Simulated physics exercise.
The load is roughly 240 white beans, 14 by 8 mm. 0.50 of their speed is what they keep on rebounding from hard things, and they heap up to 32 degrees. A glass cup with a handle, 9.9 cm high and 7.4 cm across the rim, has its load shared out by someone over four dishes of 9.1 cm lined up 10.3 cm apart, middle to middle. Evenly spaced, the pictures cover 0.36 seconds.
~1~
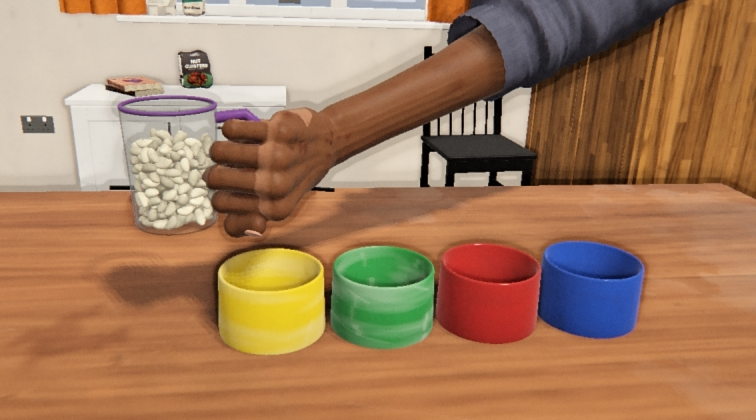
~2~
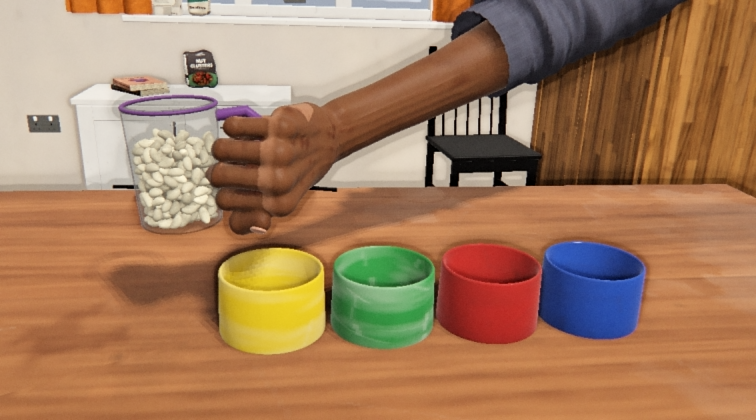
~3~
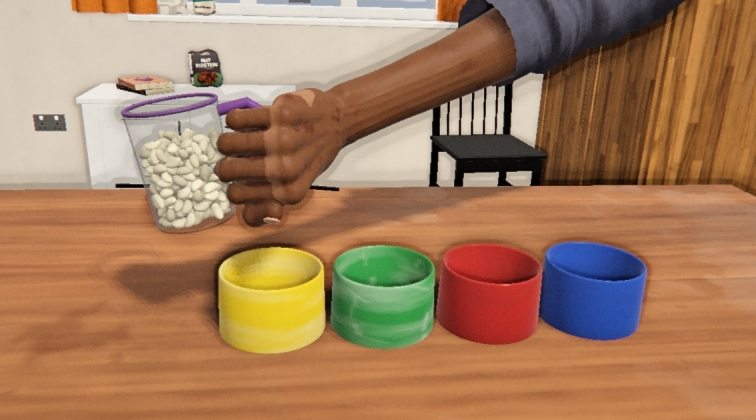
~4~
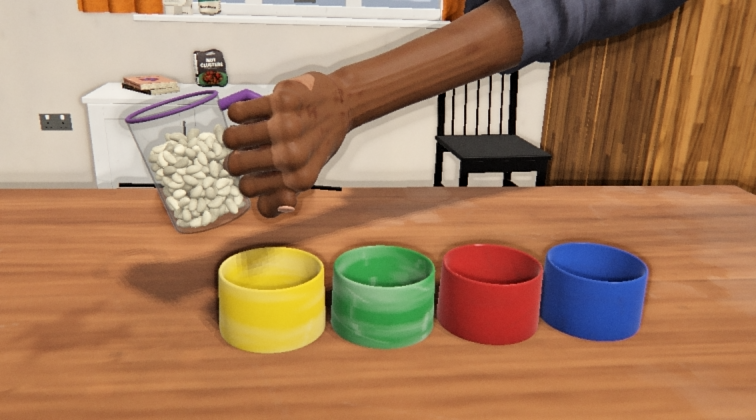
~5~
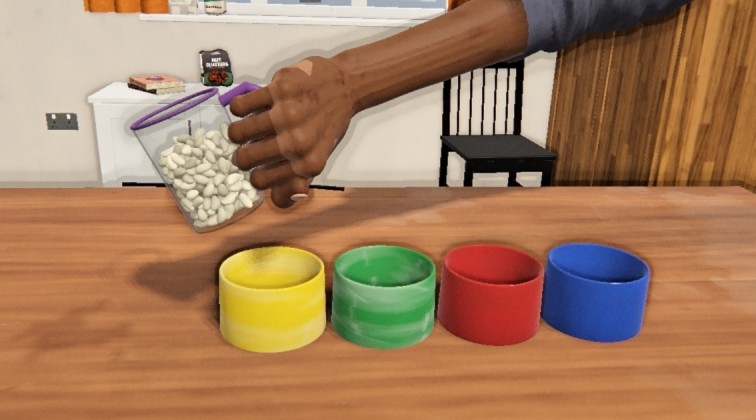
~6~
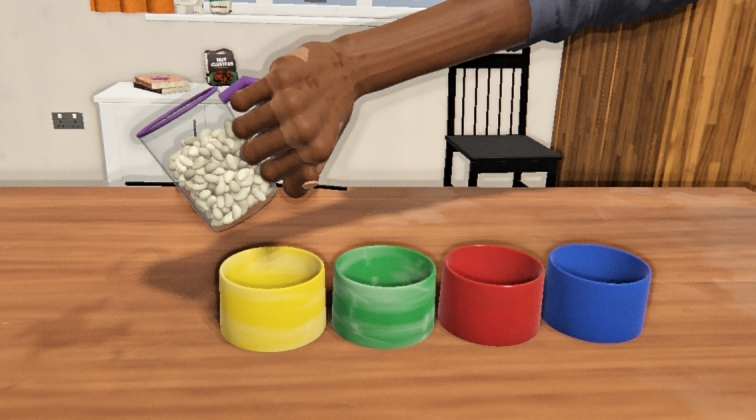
The footage shows a hand holding a clear, purple-rimmed cup of white beans upright behind yellow, green, red and blue dishes on a wooden table, then steadily tilting it to the left while shifting it slightly right.
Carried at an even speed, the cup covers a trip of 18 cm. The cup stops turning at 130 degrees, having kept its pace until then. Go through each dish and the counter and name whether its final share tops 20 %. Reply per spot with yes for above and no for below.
Red dish: No, below. Blue dish: No, below. Green dish: No, below. Yellow dish: Yes, above. Counter: No, below.
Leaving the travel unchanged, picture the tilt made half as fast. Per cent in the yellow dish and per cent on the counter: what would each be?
I'd say yellow ends at 60 while the counter ends at 30.
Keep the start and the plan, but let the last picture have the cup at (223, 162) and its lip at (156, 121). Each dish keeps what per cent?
Red 0; blue 0; green 10; yellow 50.
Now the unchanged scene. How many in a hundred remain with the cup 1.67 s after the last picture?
Roughly 0 %.
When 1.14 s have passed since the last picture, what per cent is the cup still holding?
About 0 percent of the load.
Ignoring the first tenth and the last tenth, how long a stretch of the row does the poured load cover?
I'd estimate close to 5 cm.
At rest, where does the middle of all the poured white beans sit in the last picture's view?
Estimated resting centre: Around (272, 298).
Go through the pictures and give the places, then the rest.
Cup at (173, 165), tilt 0 degrees, lip at (120, 105), moved 0.0 cm; middle of the pieces at (169, 177); yellow dish at (271, 270); green dish at (384, 266); red dish at (491, 263); blue dish at (593, 260), in the first picture.
Cup at (176, 164), tilt 2 degrees, lip at (122, 106), moved 0.2 cm; middle of the pieces at (172, 177), in the second picture.
Cup at (184, 163), tilt 9 degrees, lip at (124, 111), moved 0.9 cm; middle of the pieces at (182, 176), in the third picture.
Cup at (193, 163), tilt 16 degrees, lip at (128, 118), moved 1.6 cm; middle of the pieces at (193, 176), in the fourth picture.
Cup at (203, 162), tilt 24 degrees, lip at (134, 126), moved 2.3 cm; middle of the pieces at (204, 176), in the fifth picture.
Cup at (212, 162), tilt 31 degrees, lip at (140, 134), moved 3.1 cm; middle of the pieces at (215, 175); yellow dish at (272, 267); green dish at (385, 266); red dish at (494, 265); blue dish at (599, 263), in the sixth picture.
Then, 0.69 s after the last picture, tilt 102 degrees; cup holds 95 %.
Then, 1.14 s after the last picture, tilt 130 degrees; cup holds 0 %, yellow 95 %.
Then, 1.67 s after the last picture, tilt 130 degrees; cup holds 0 %, yellow 95 %.
In the end, red 0 %, blue 0 %, green 0 %, yellow 95 %, counter 5 %.
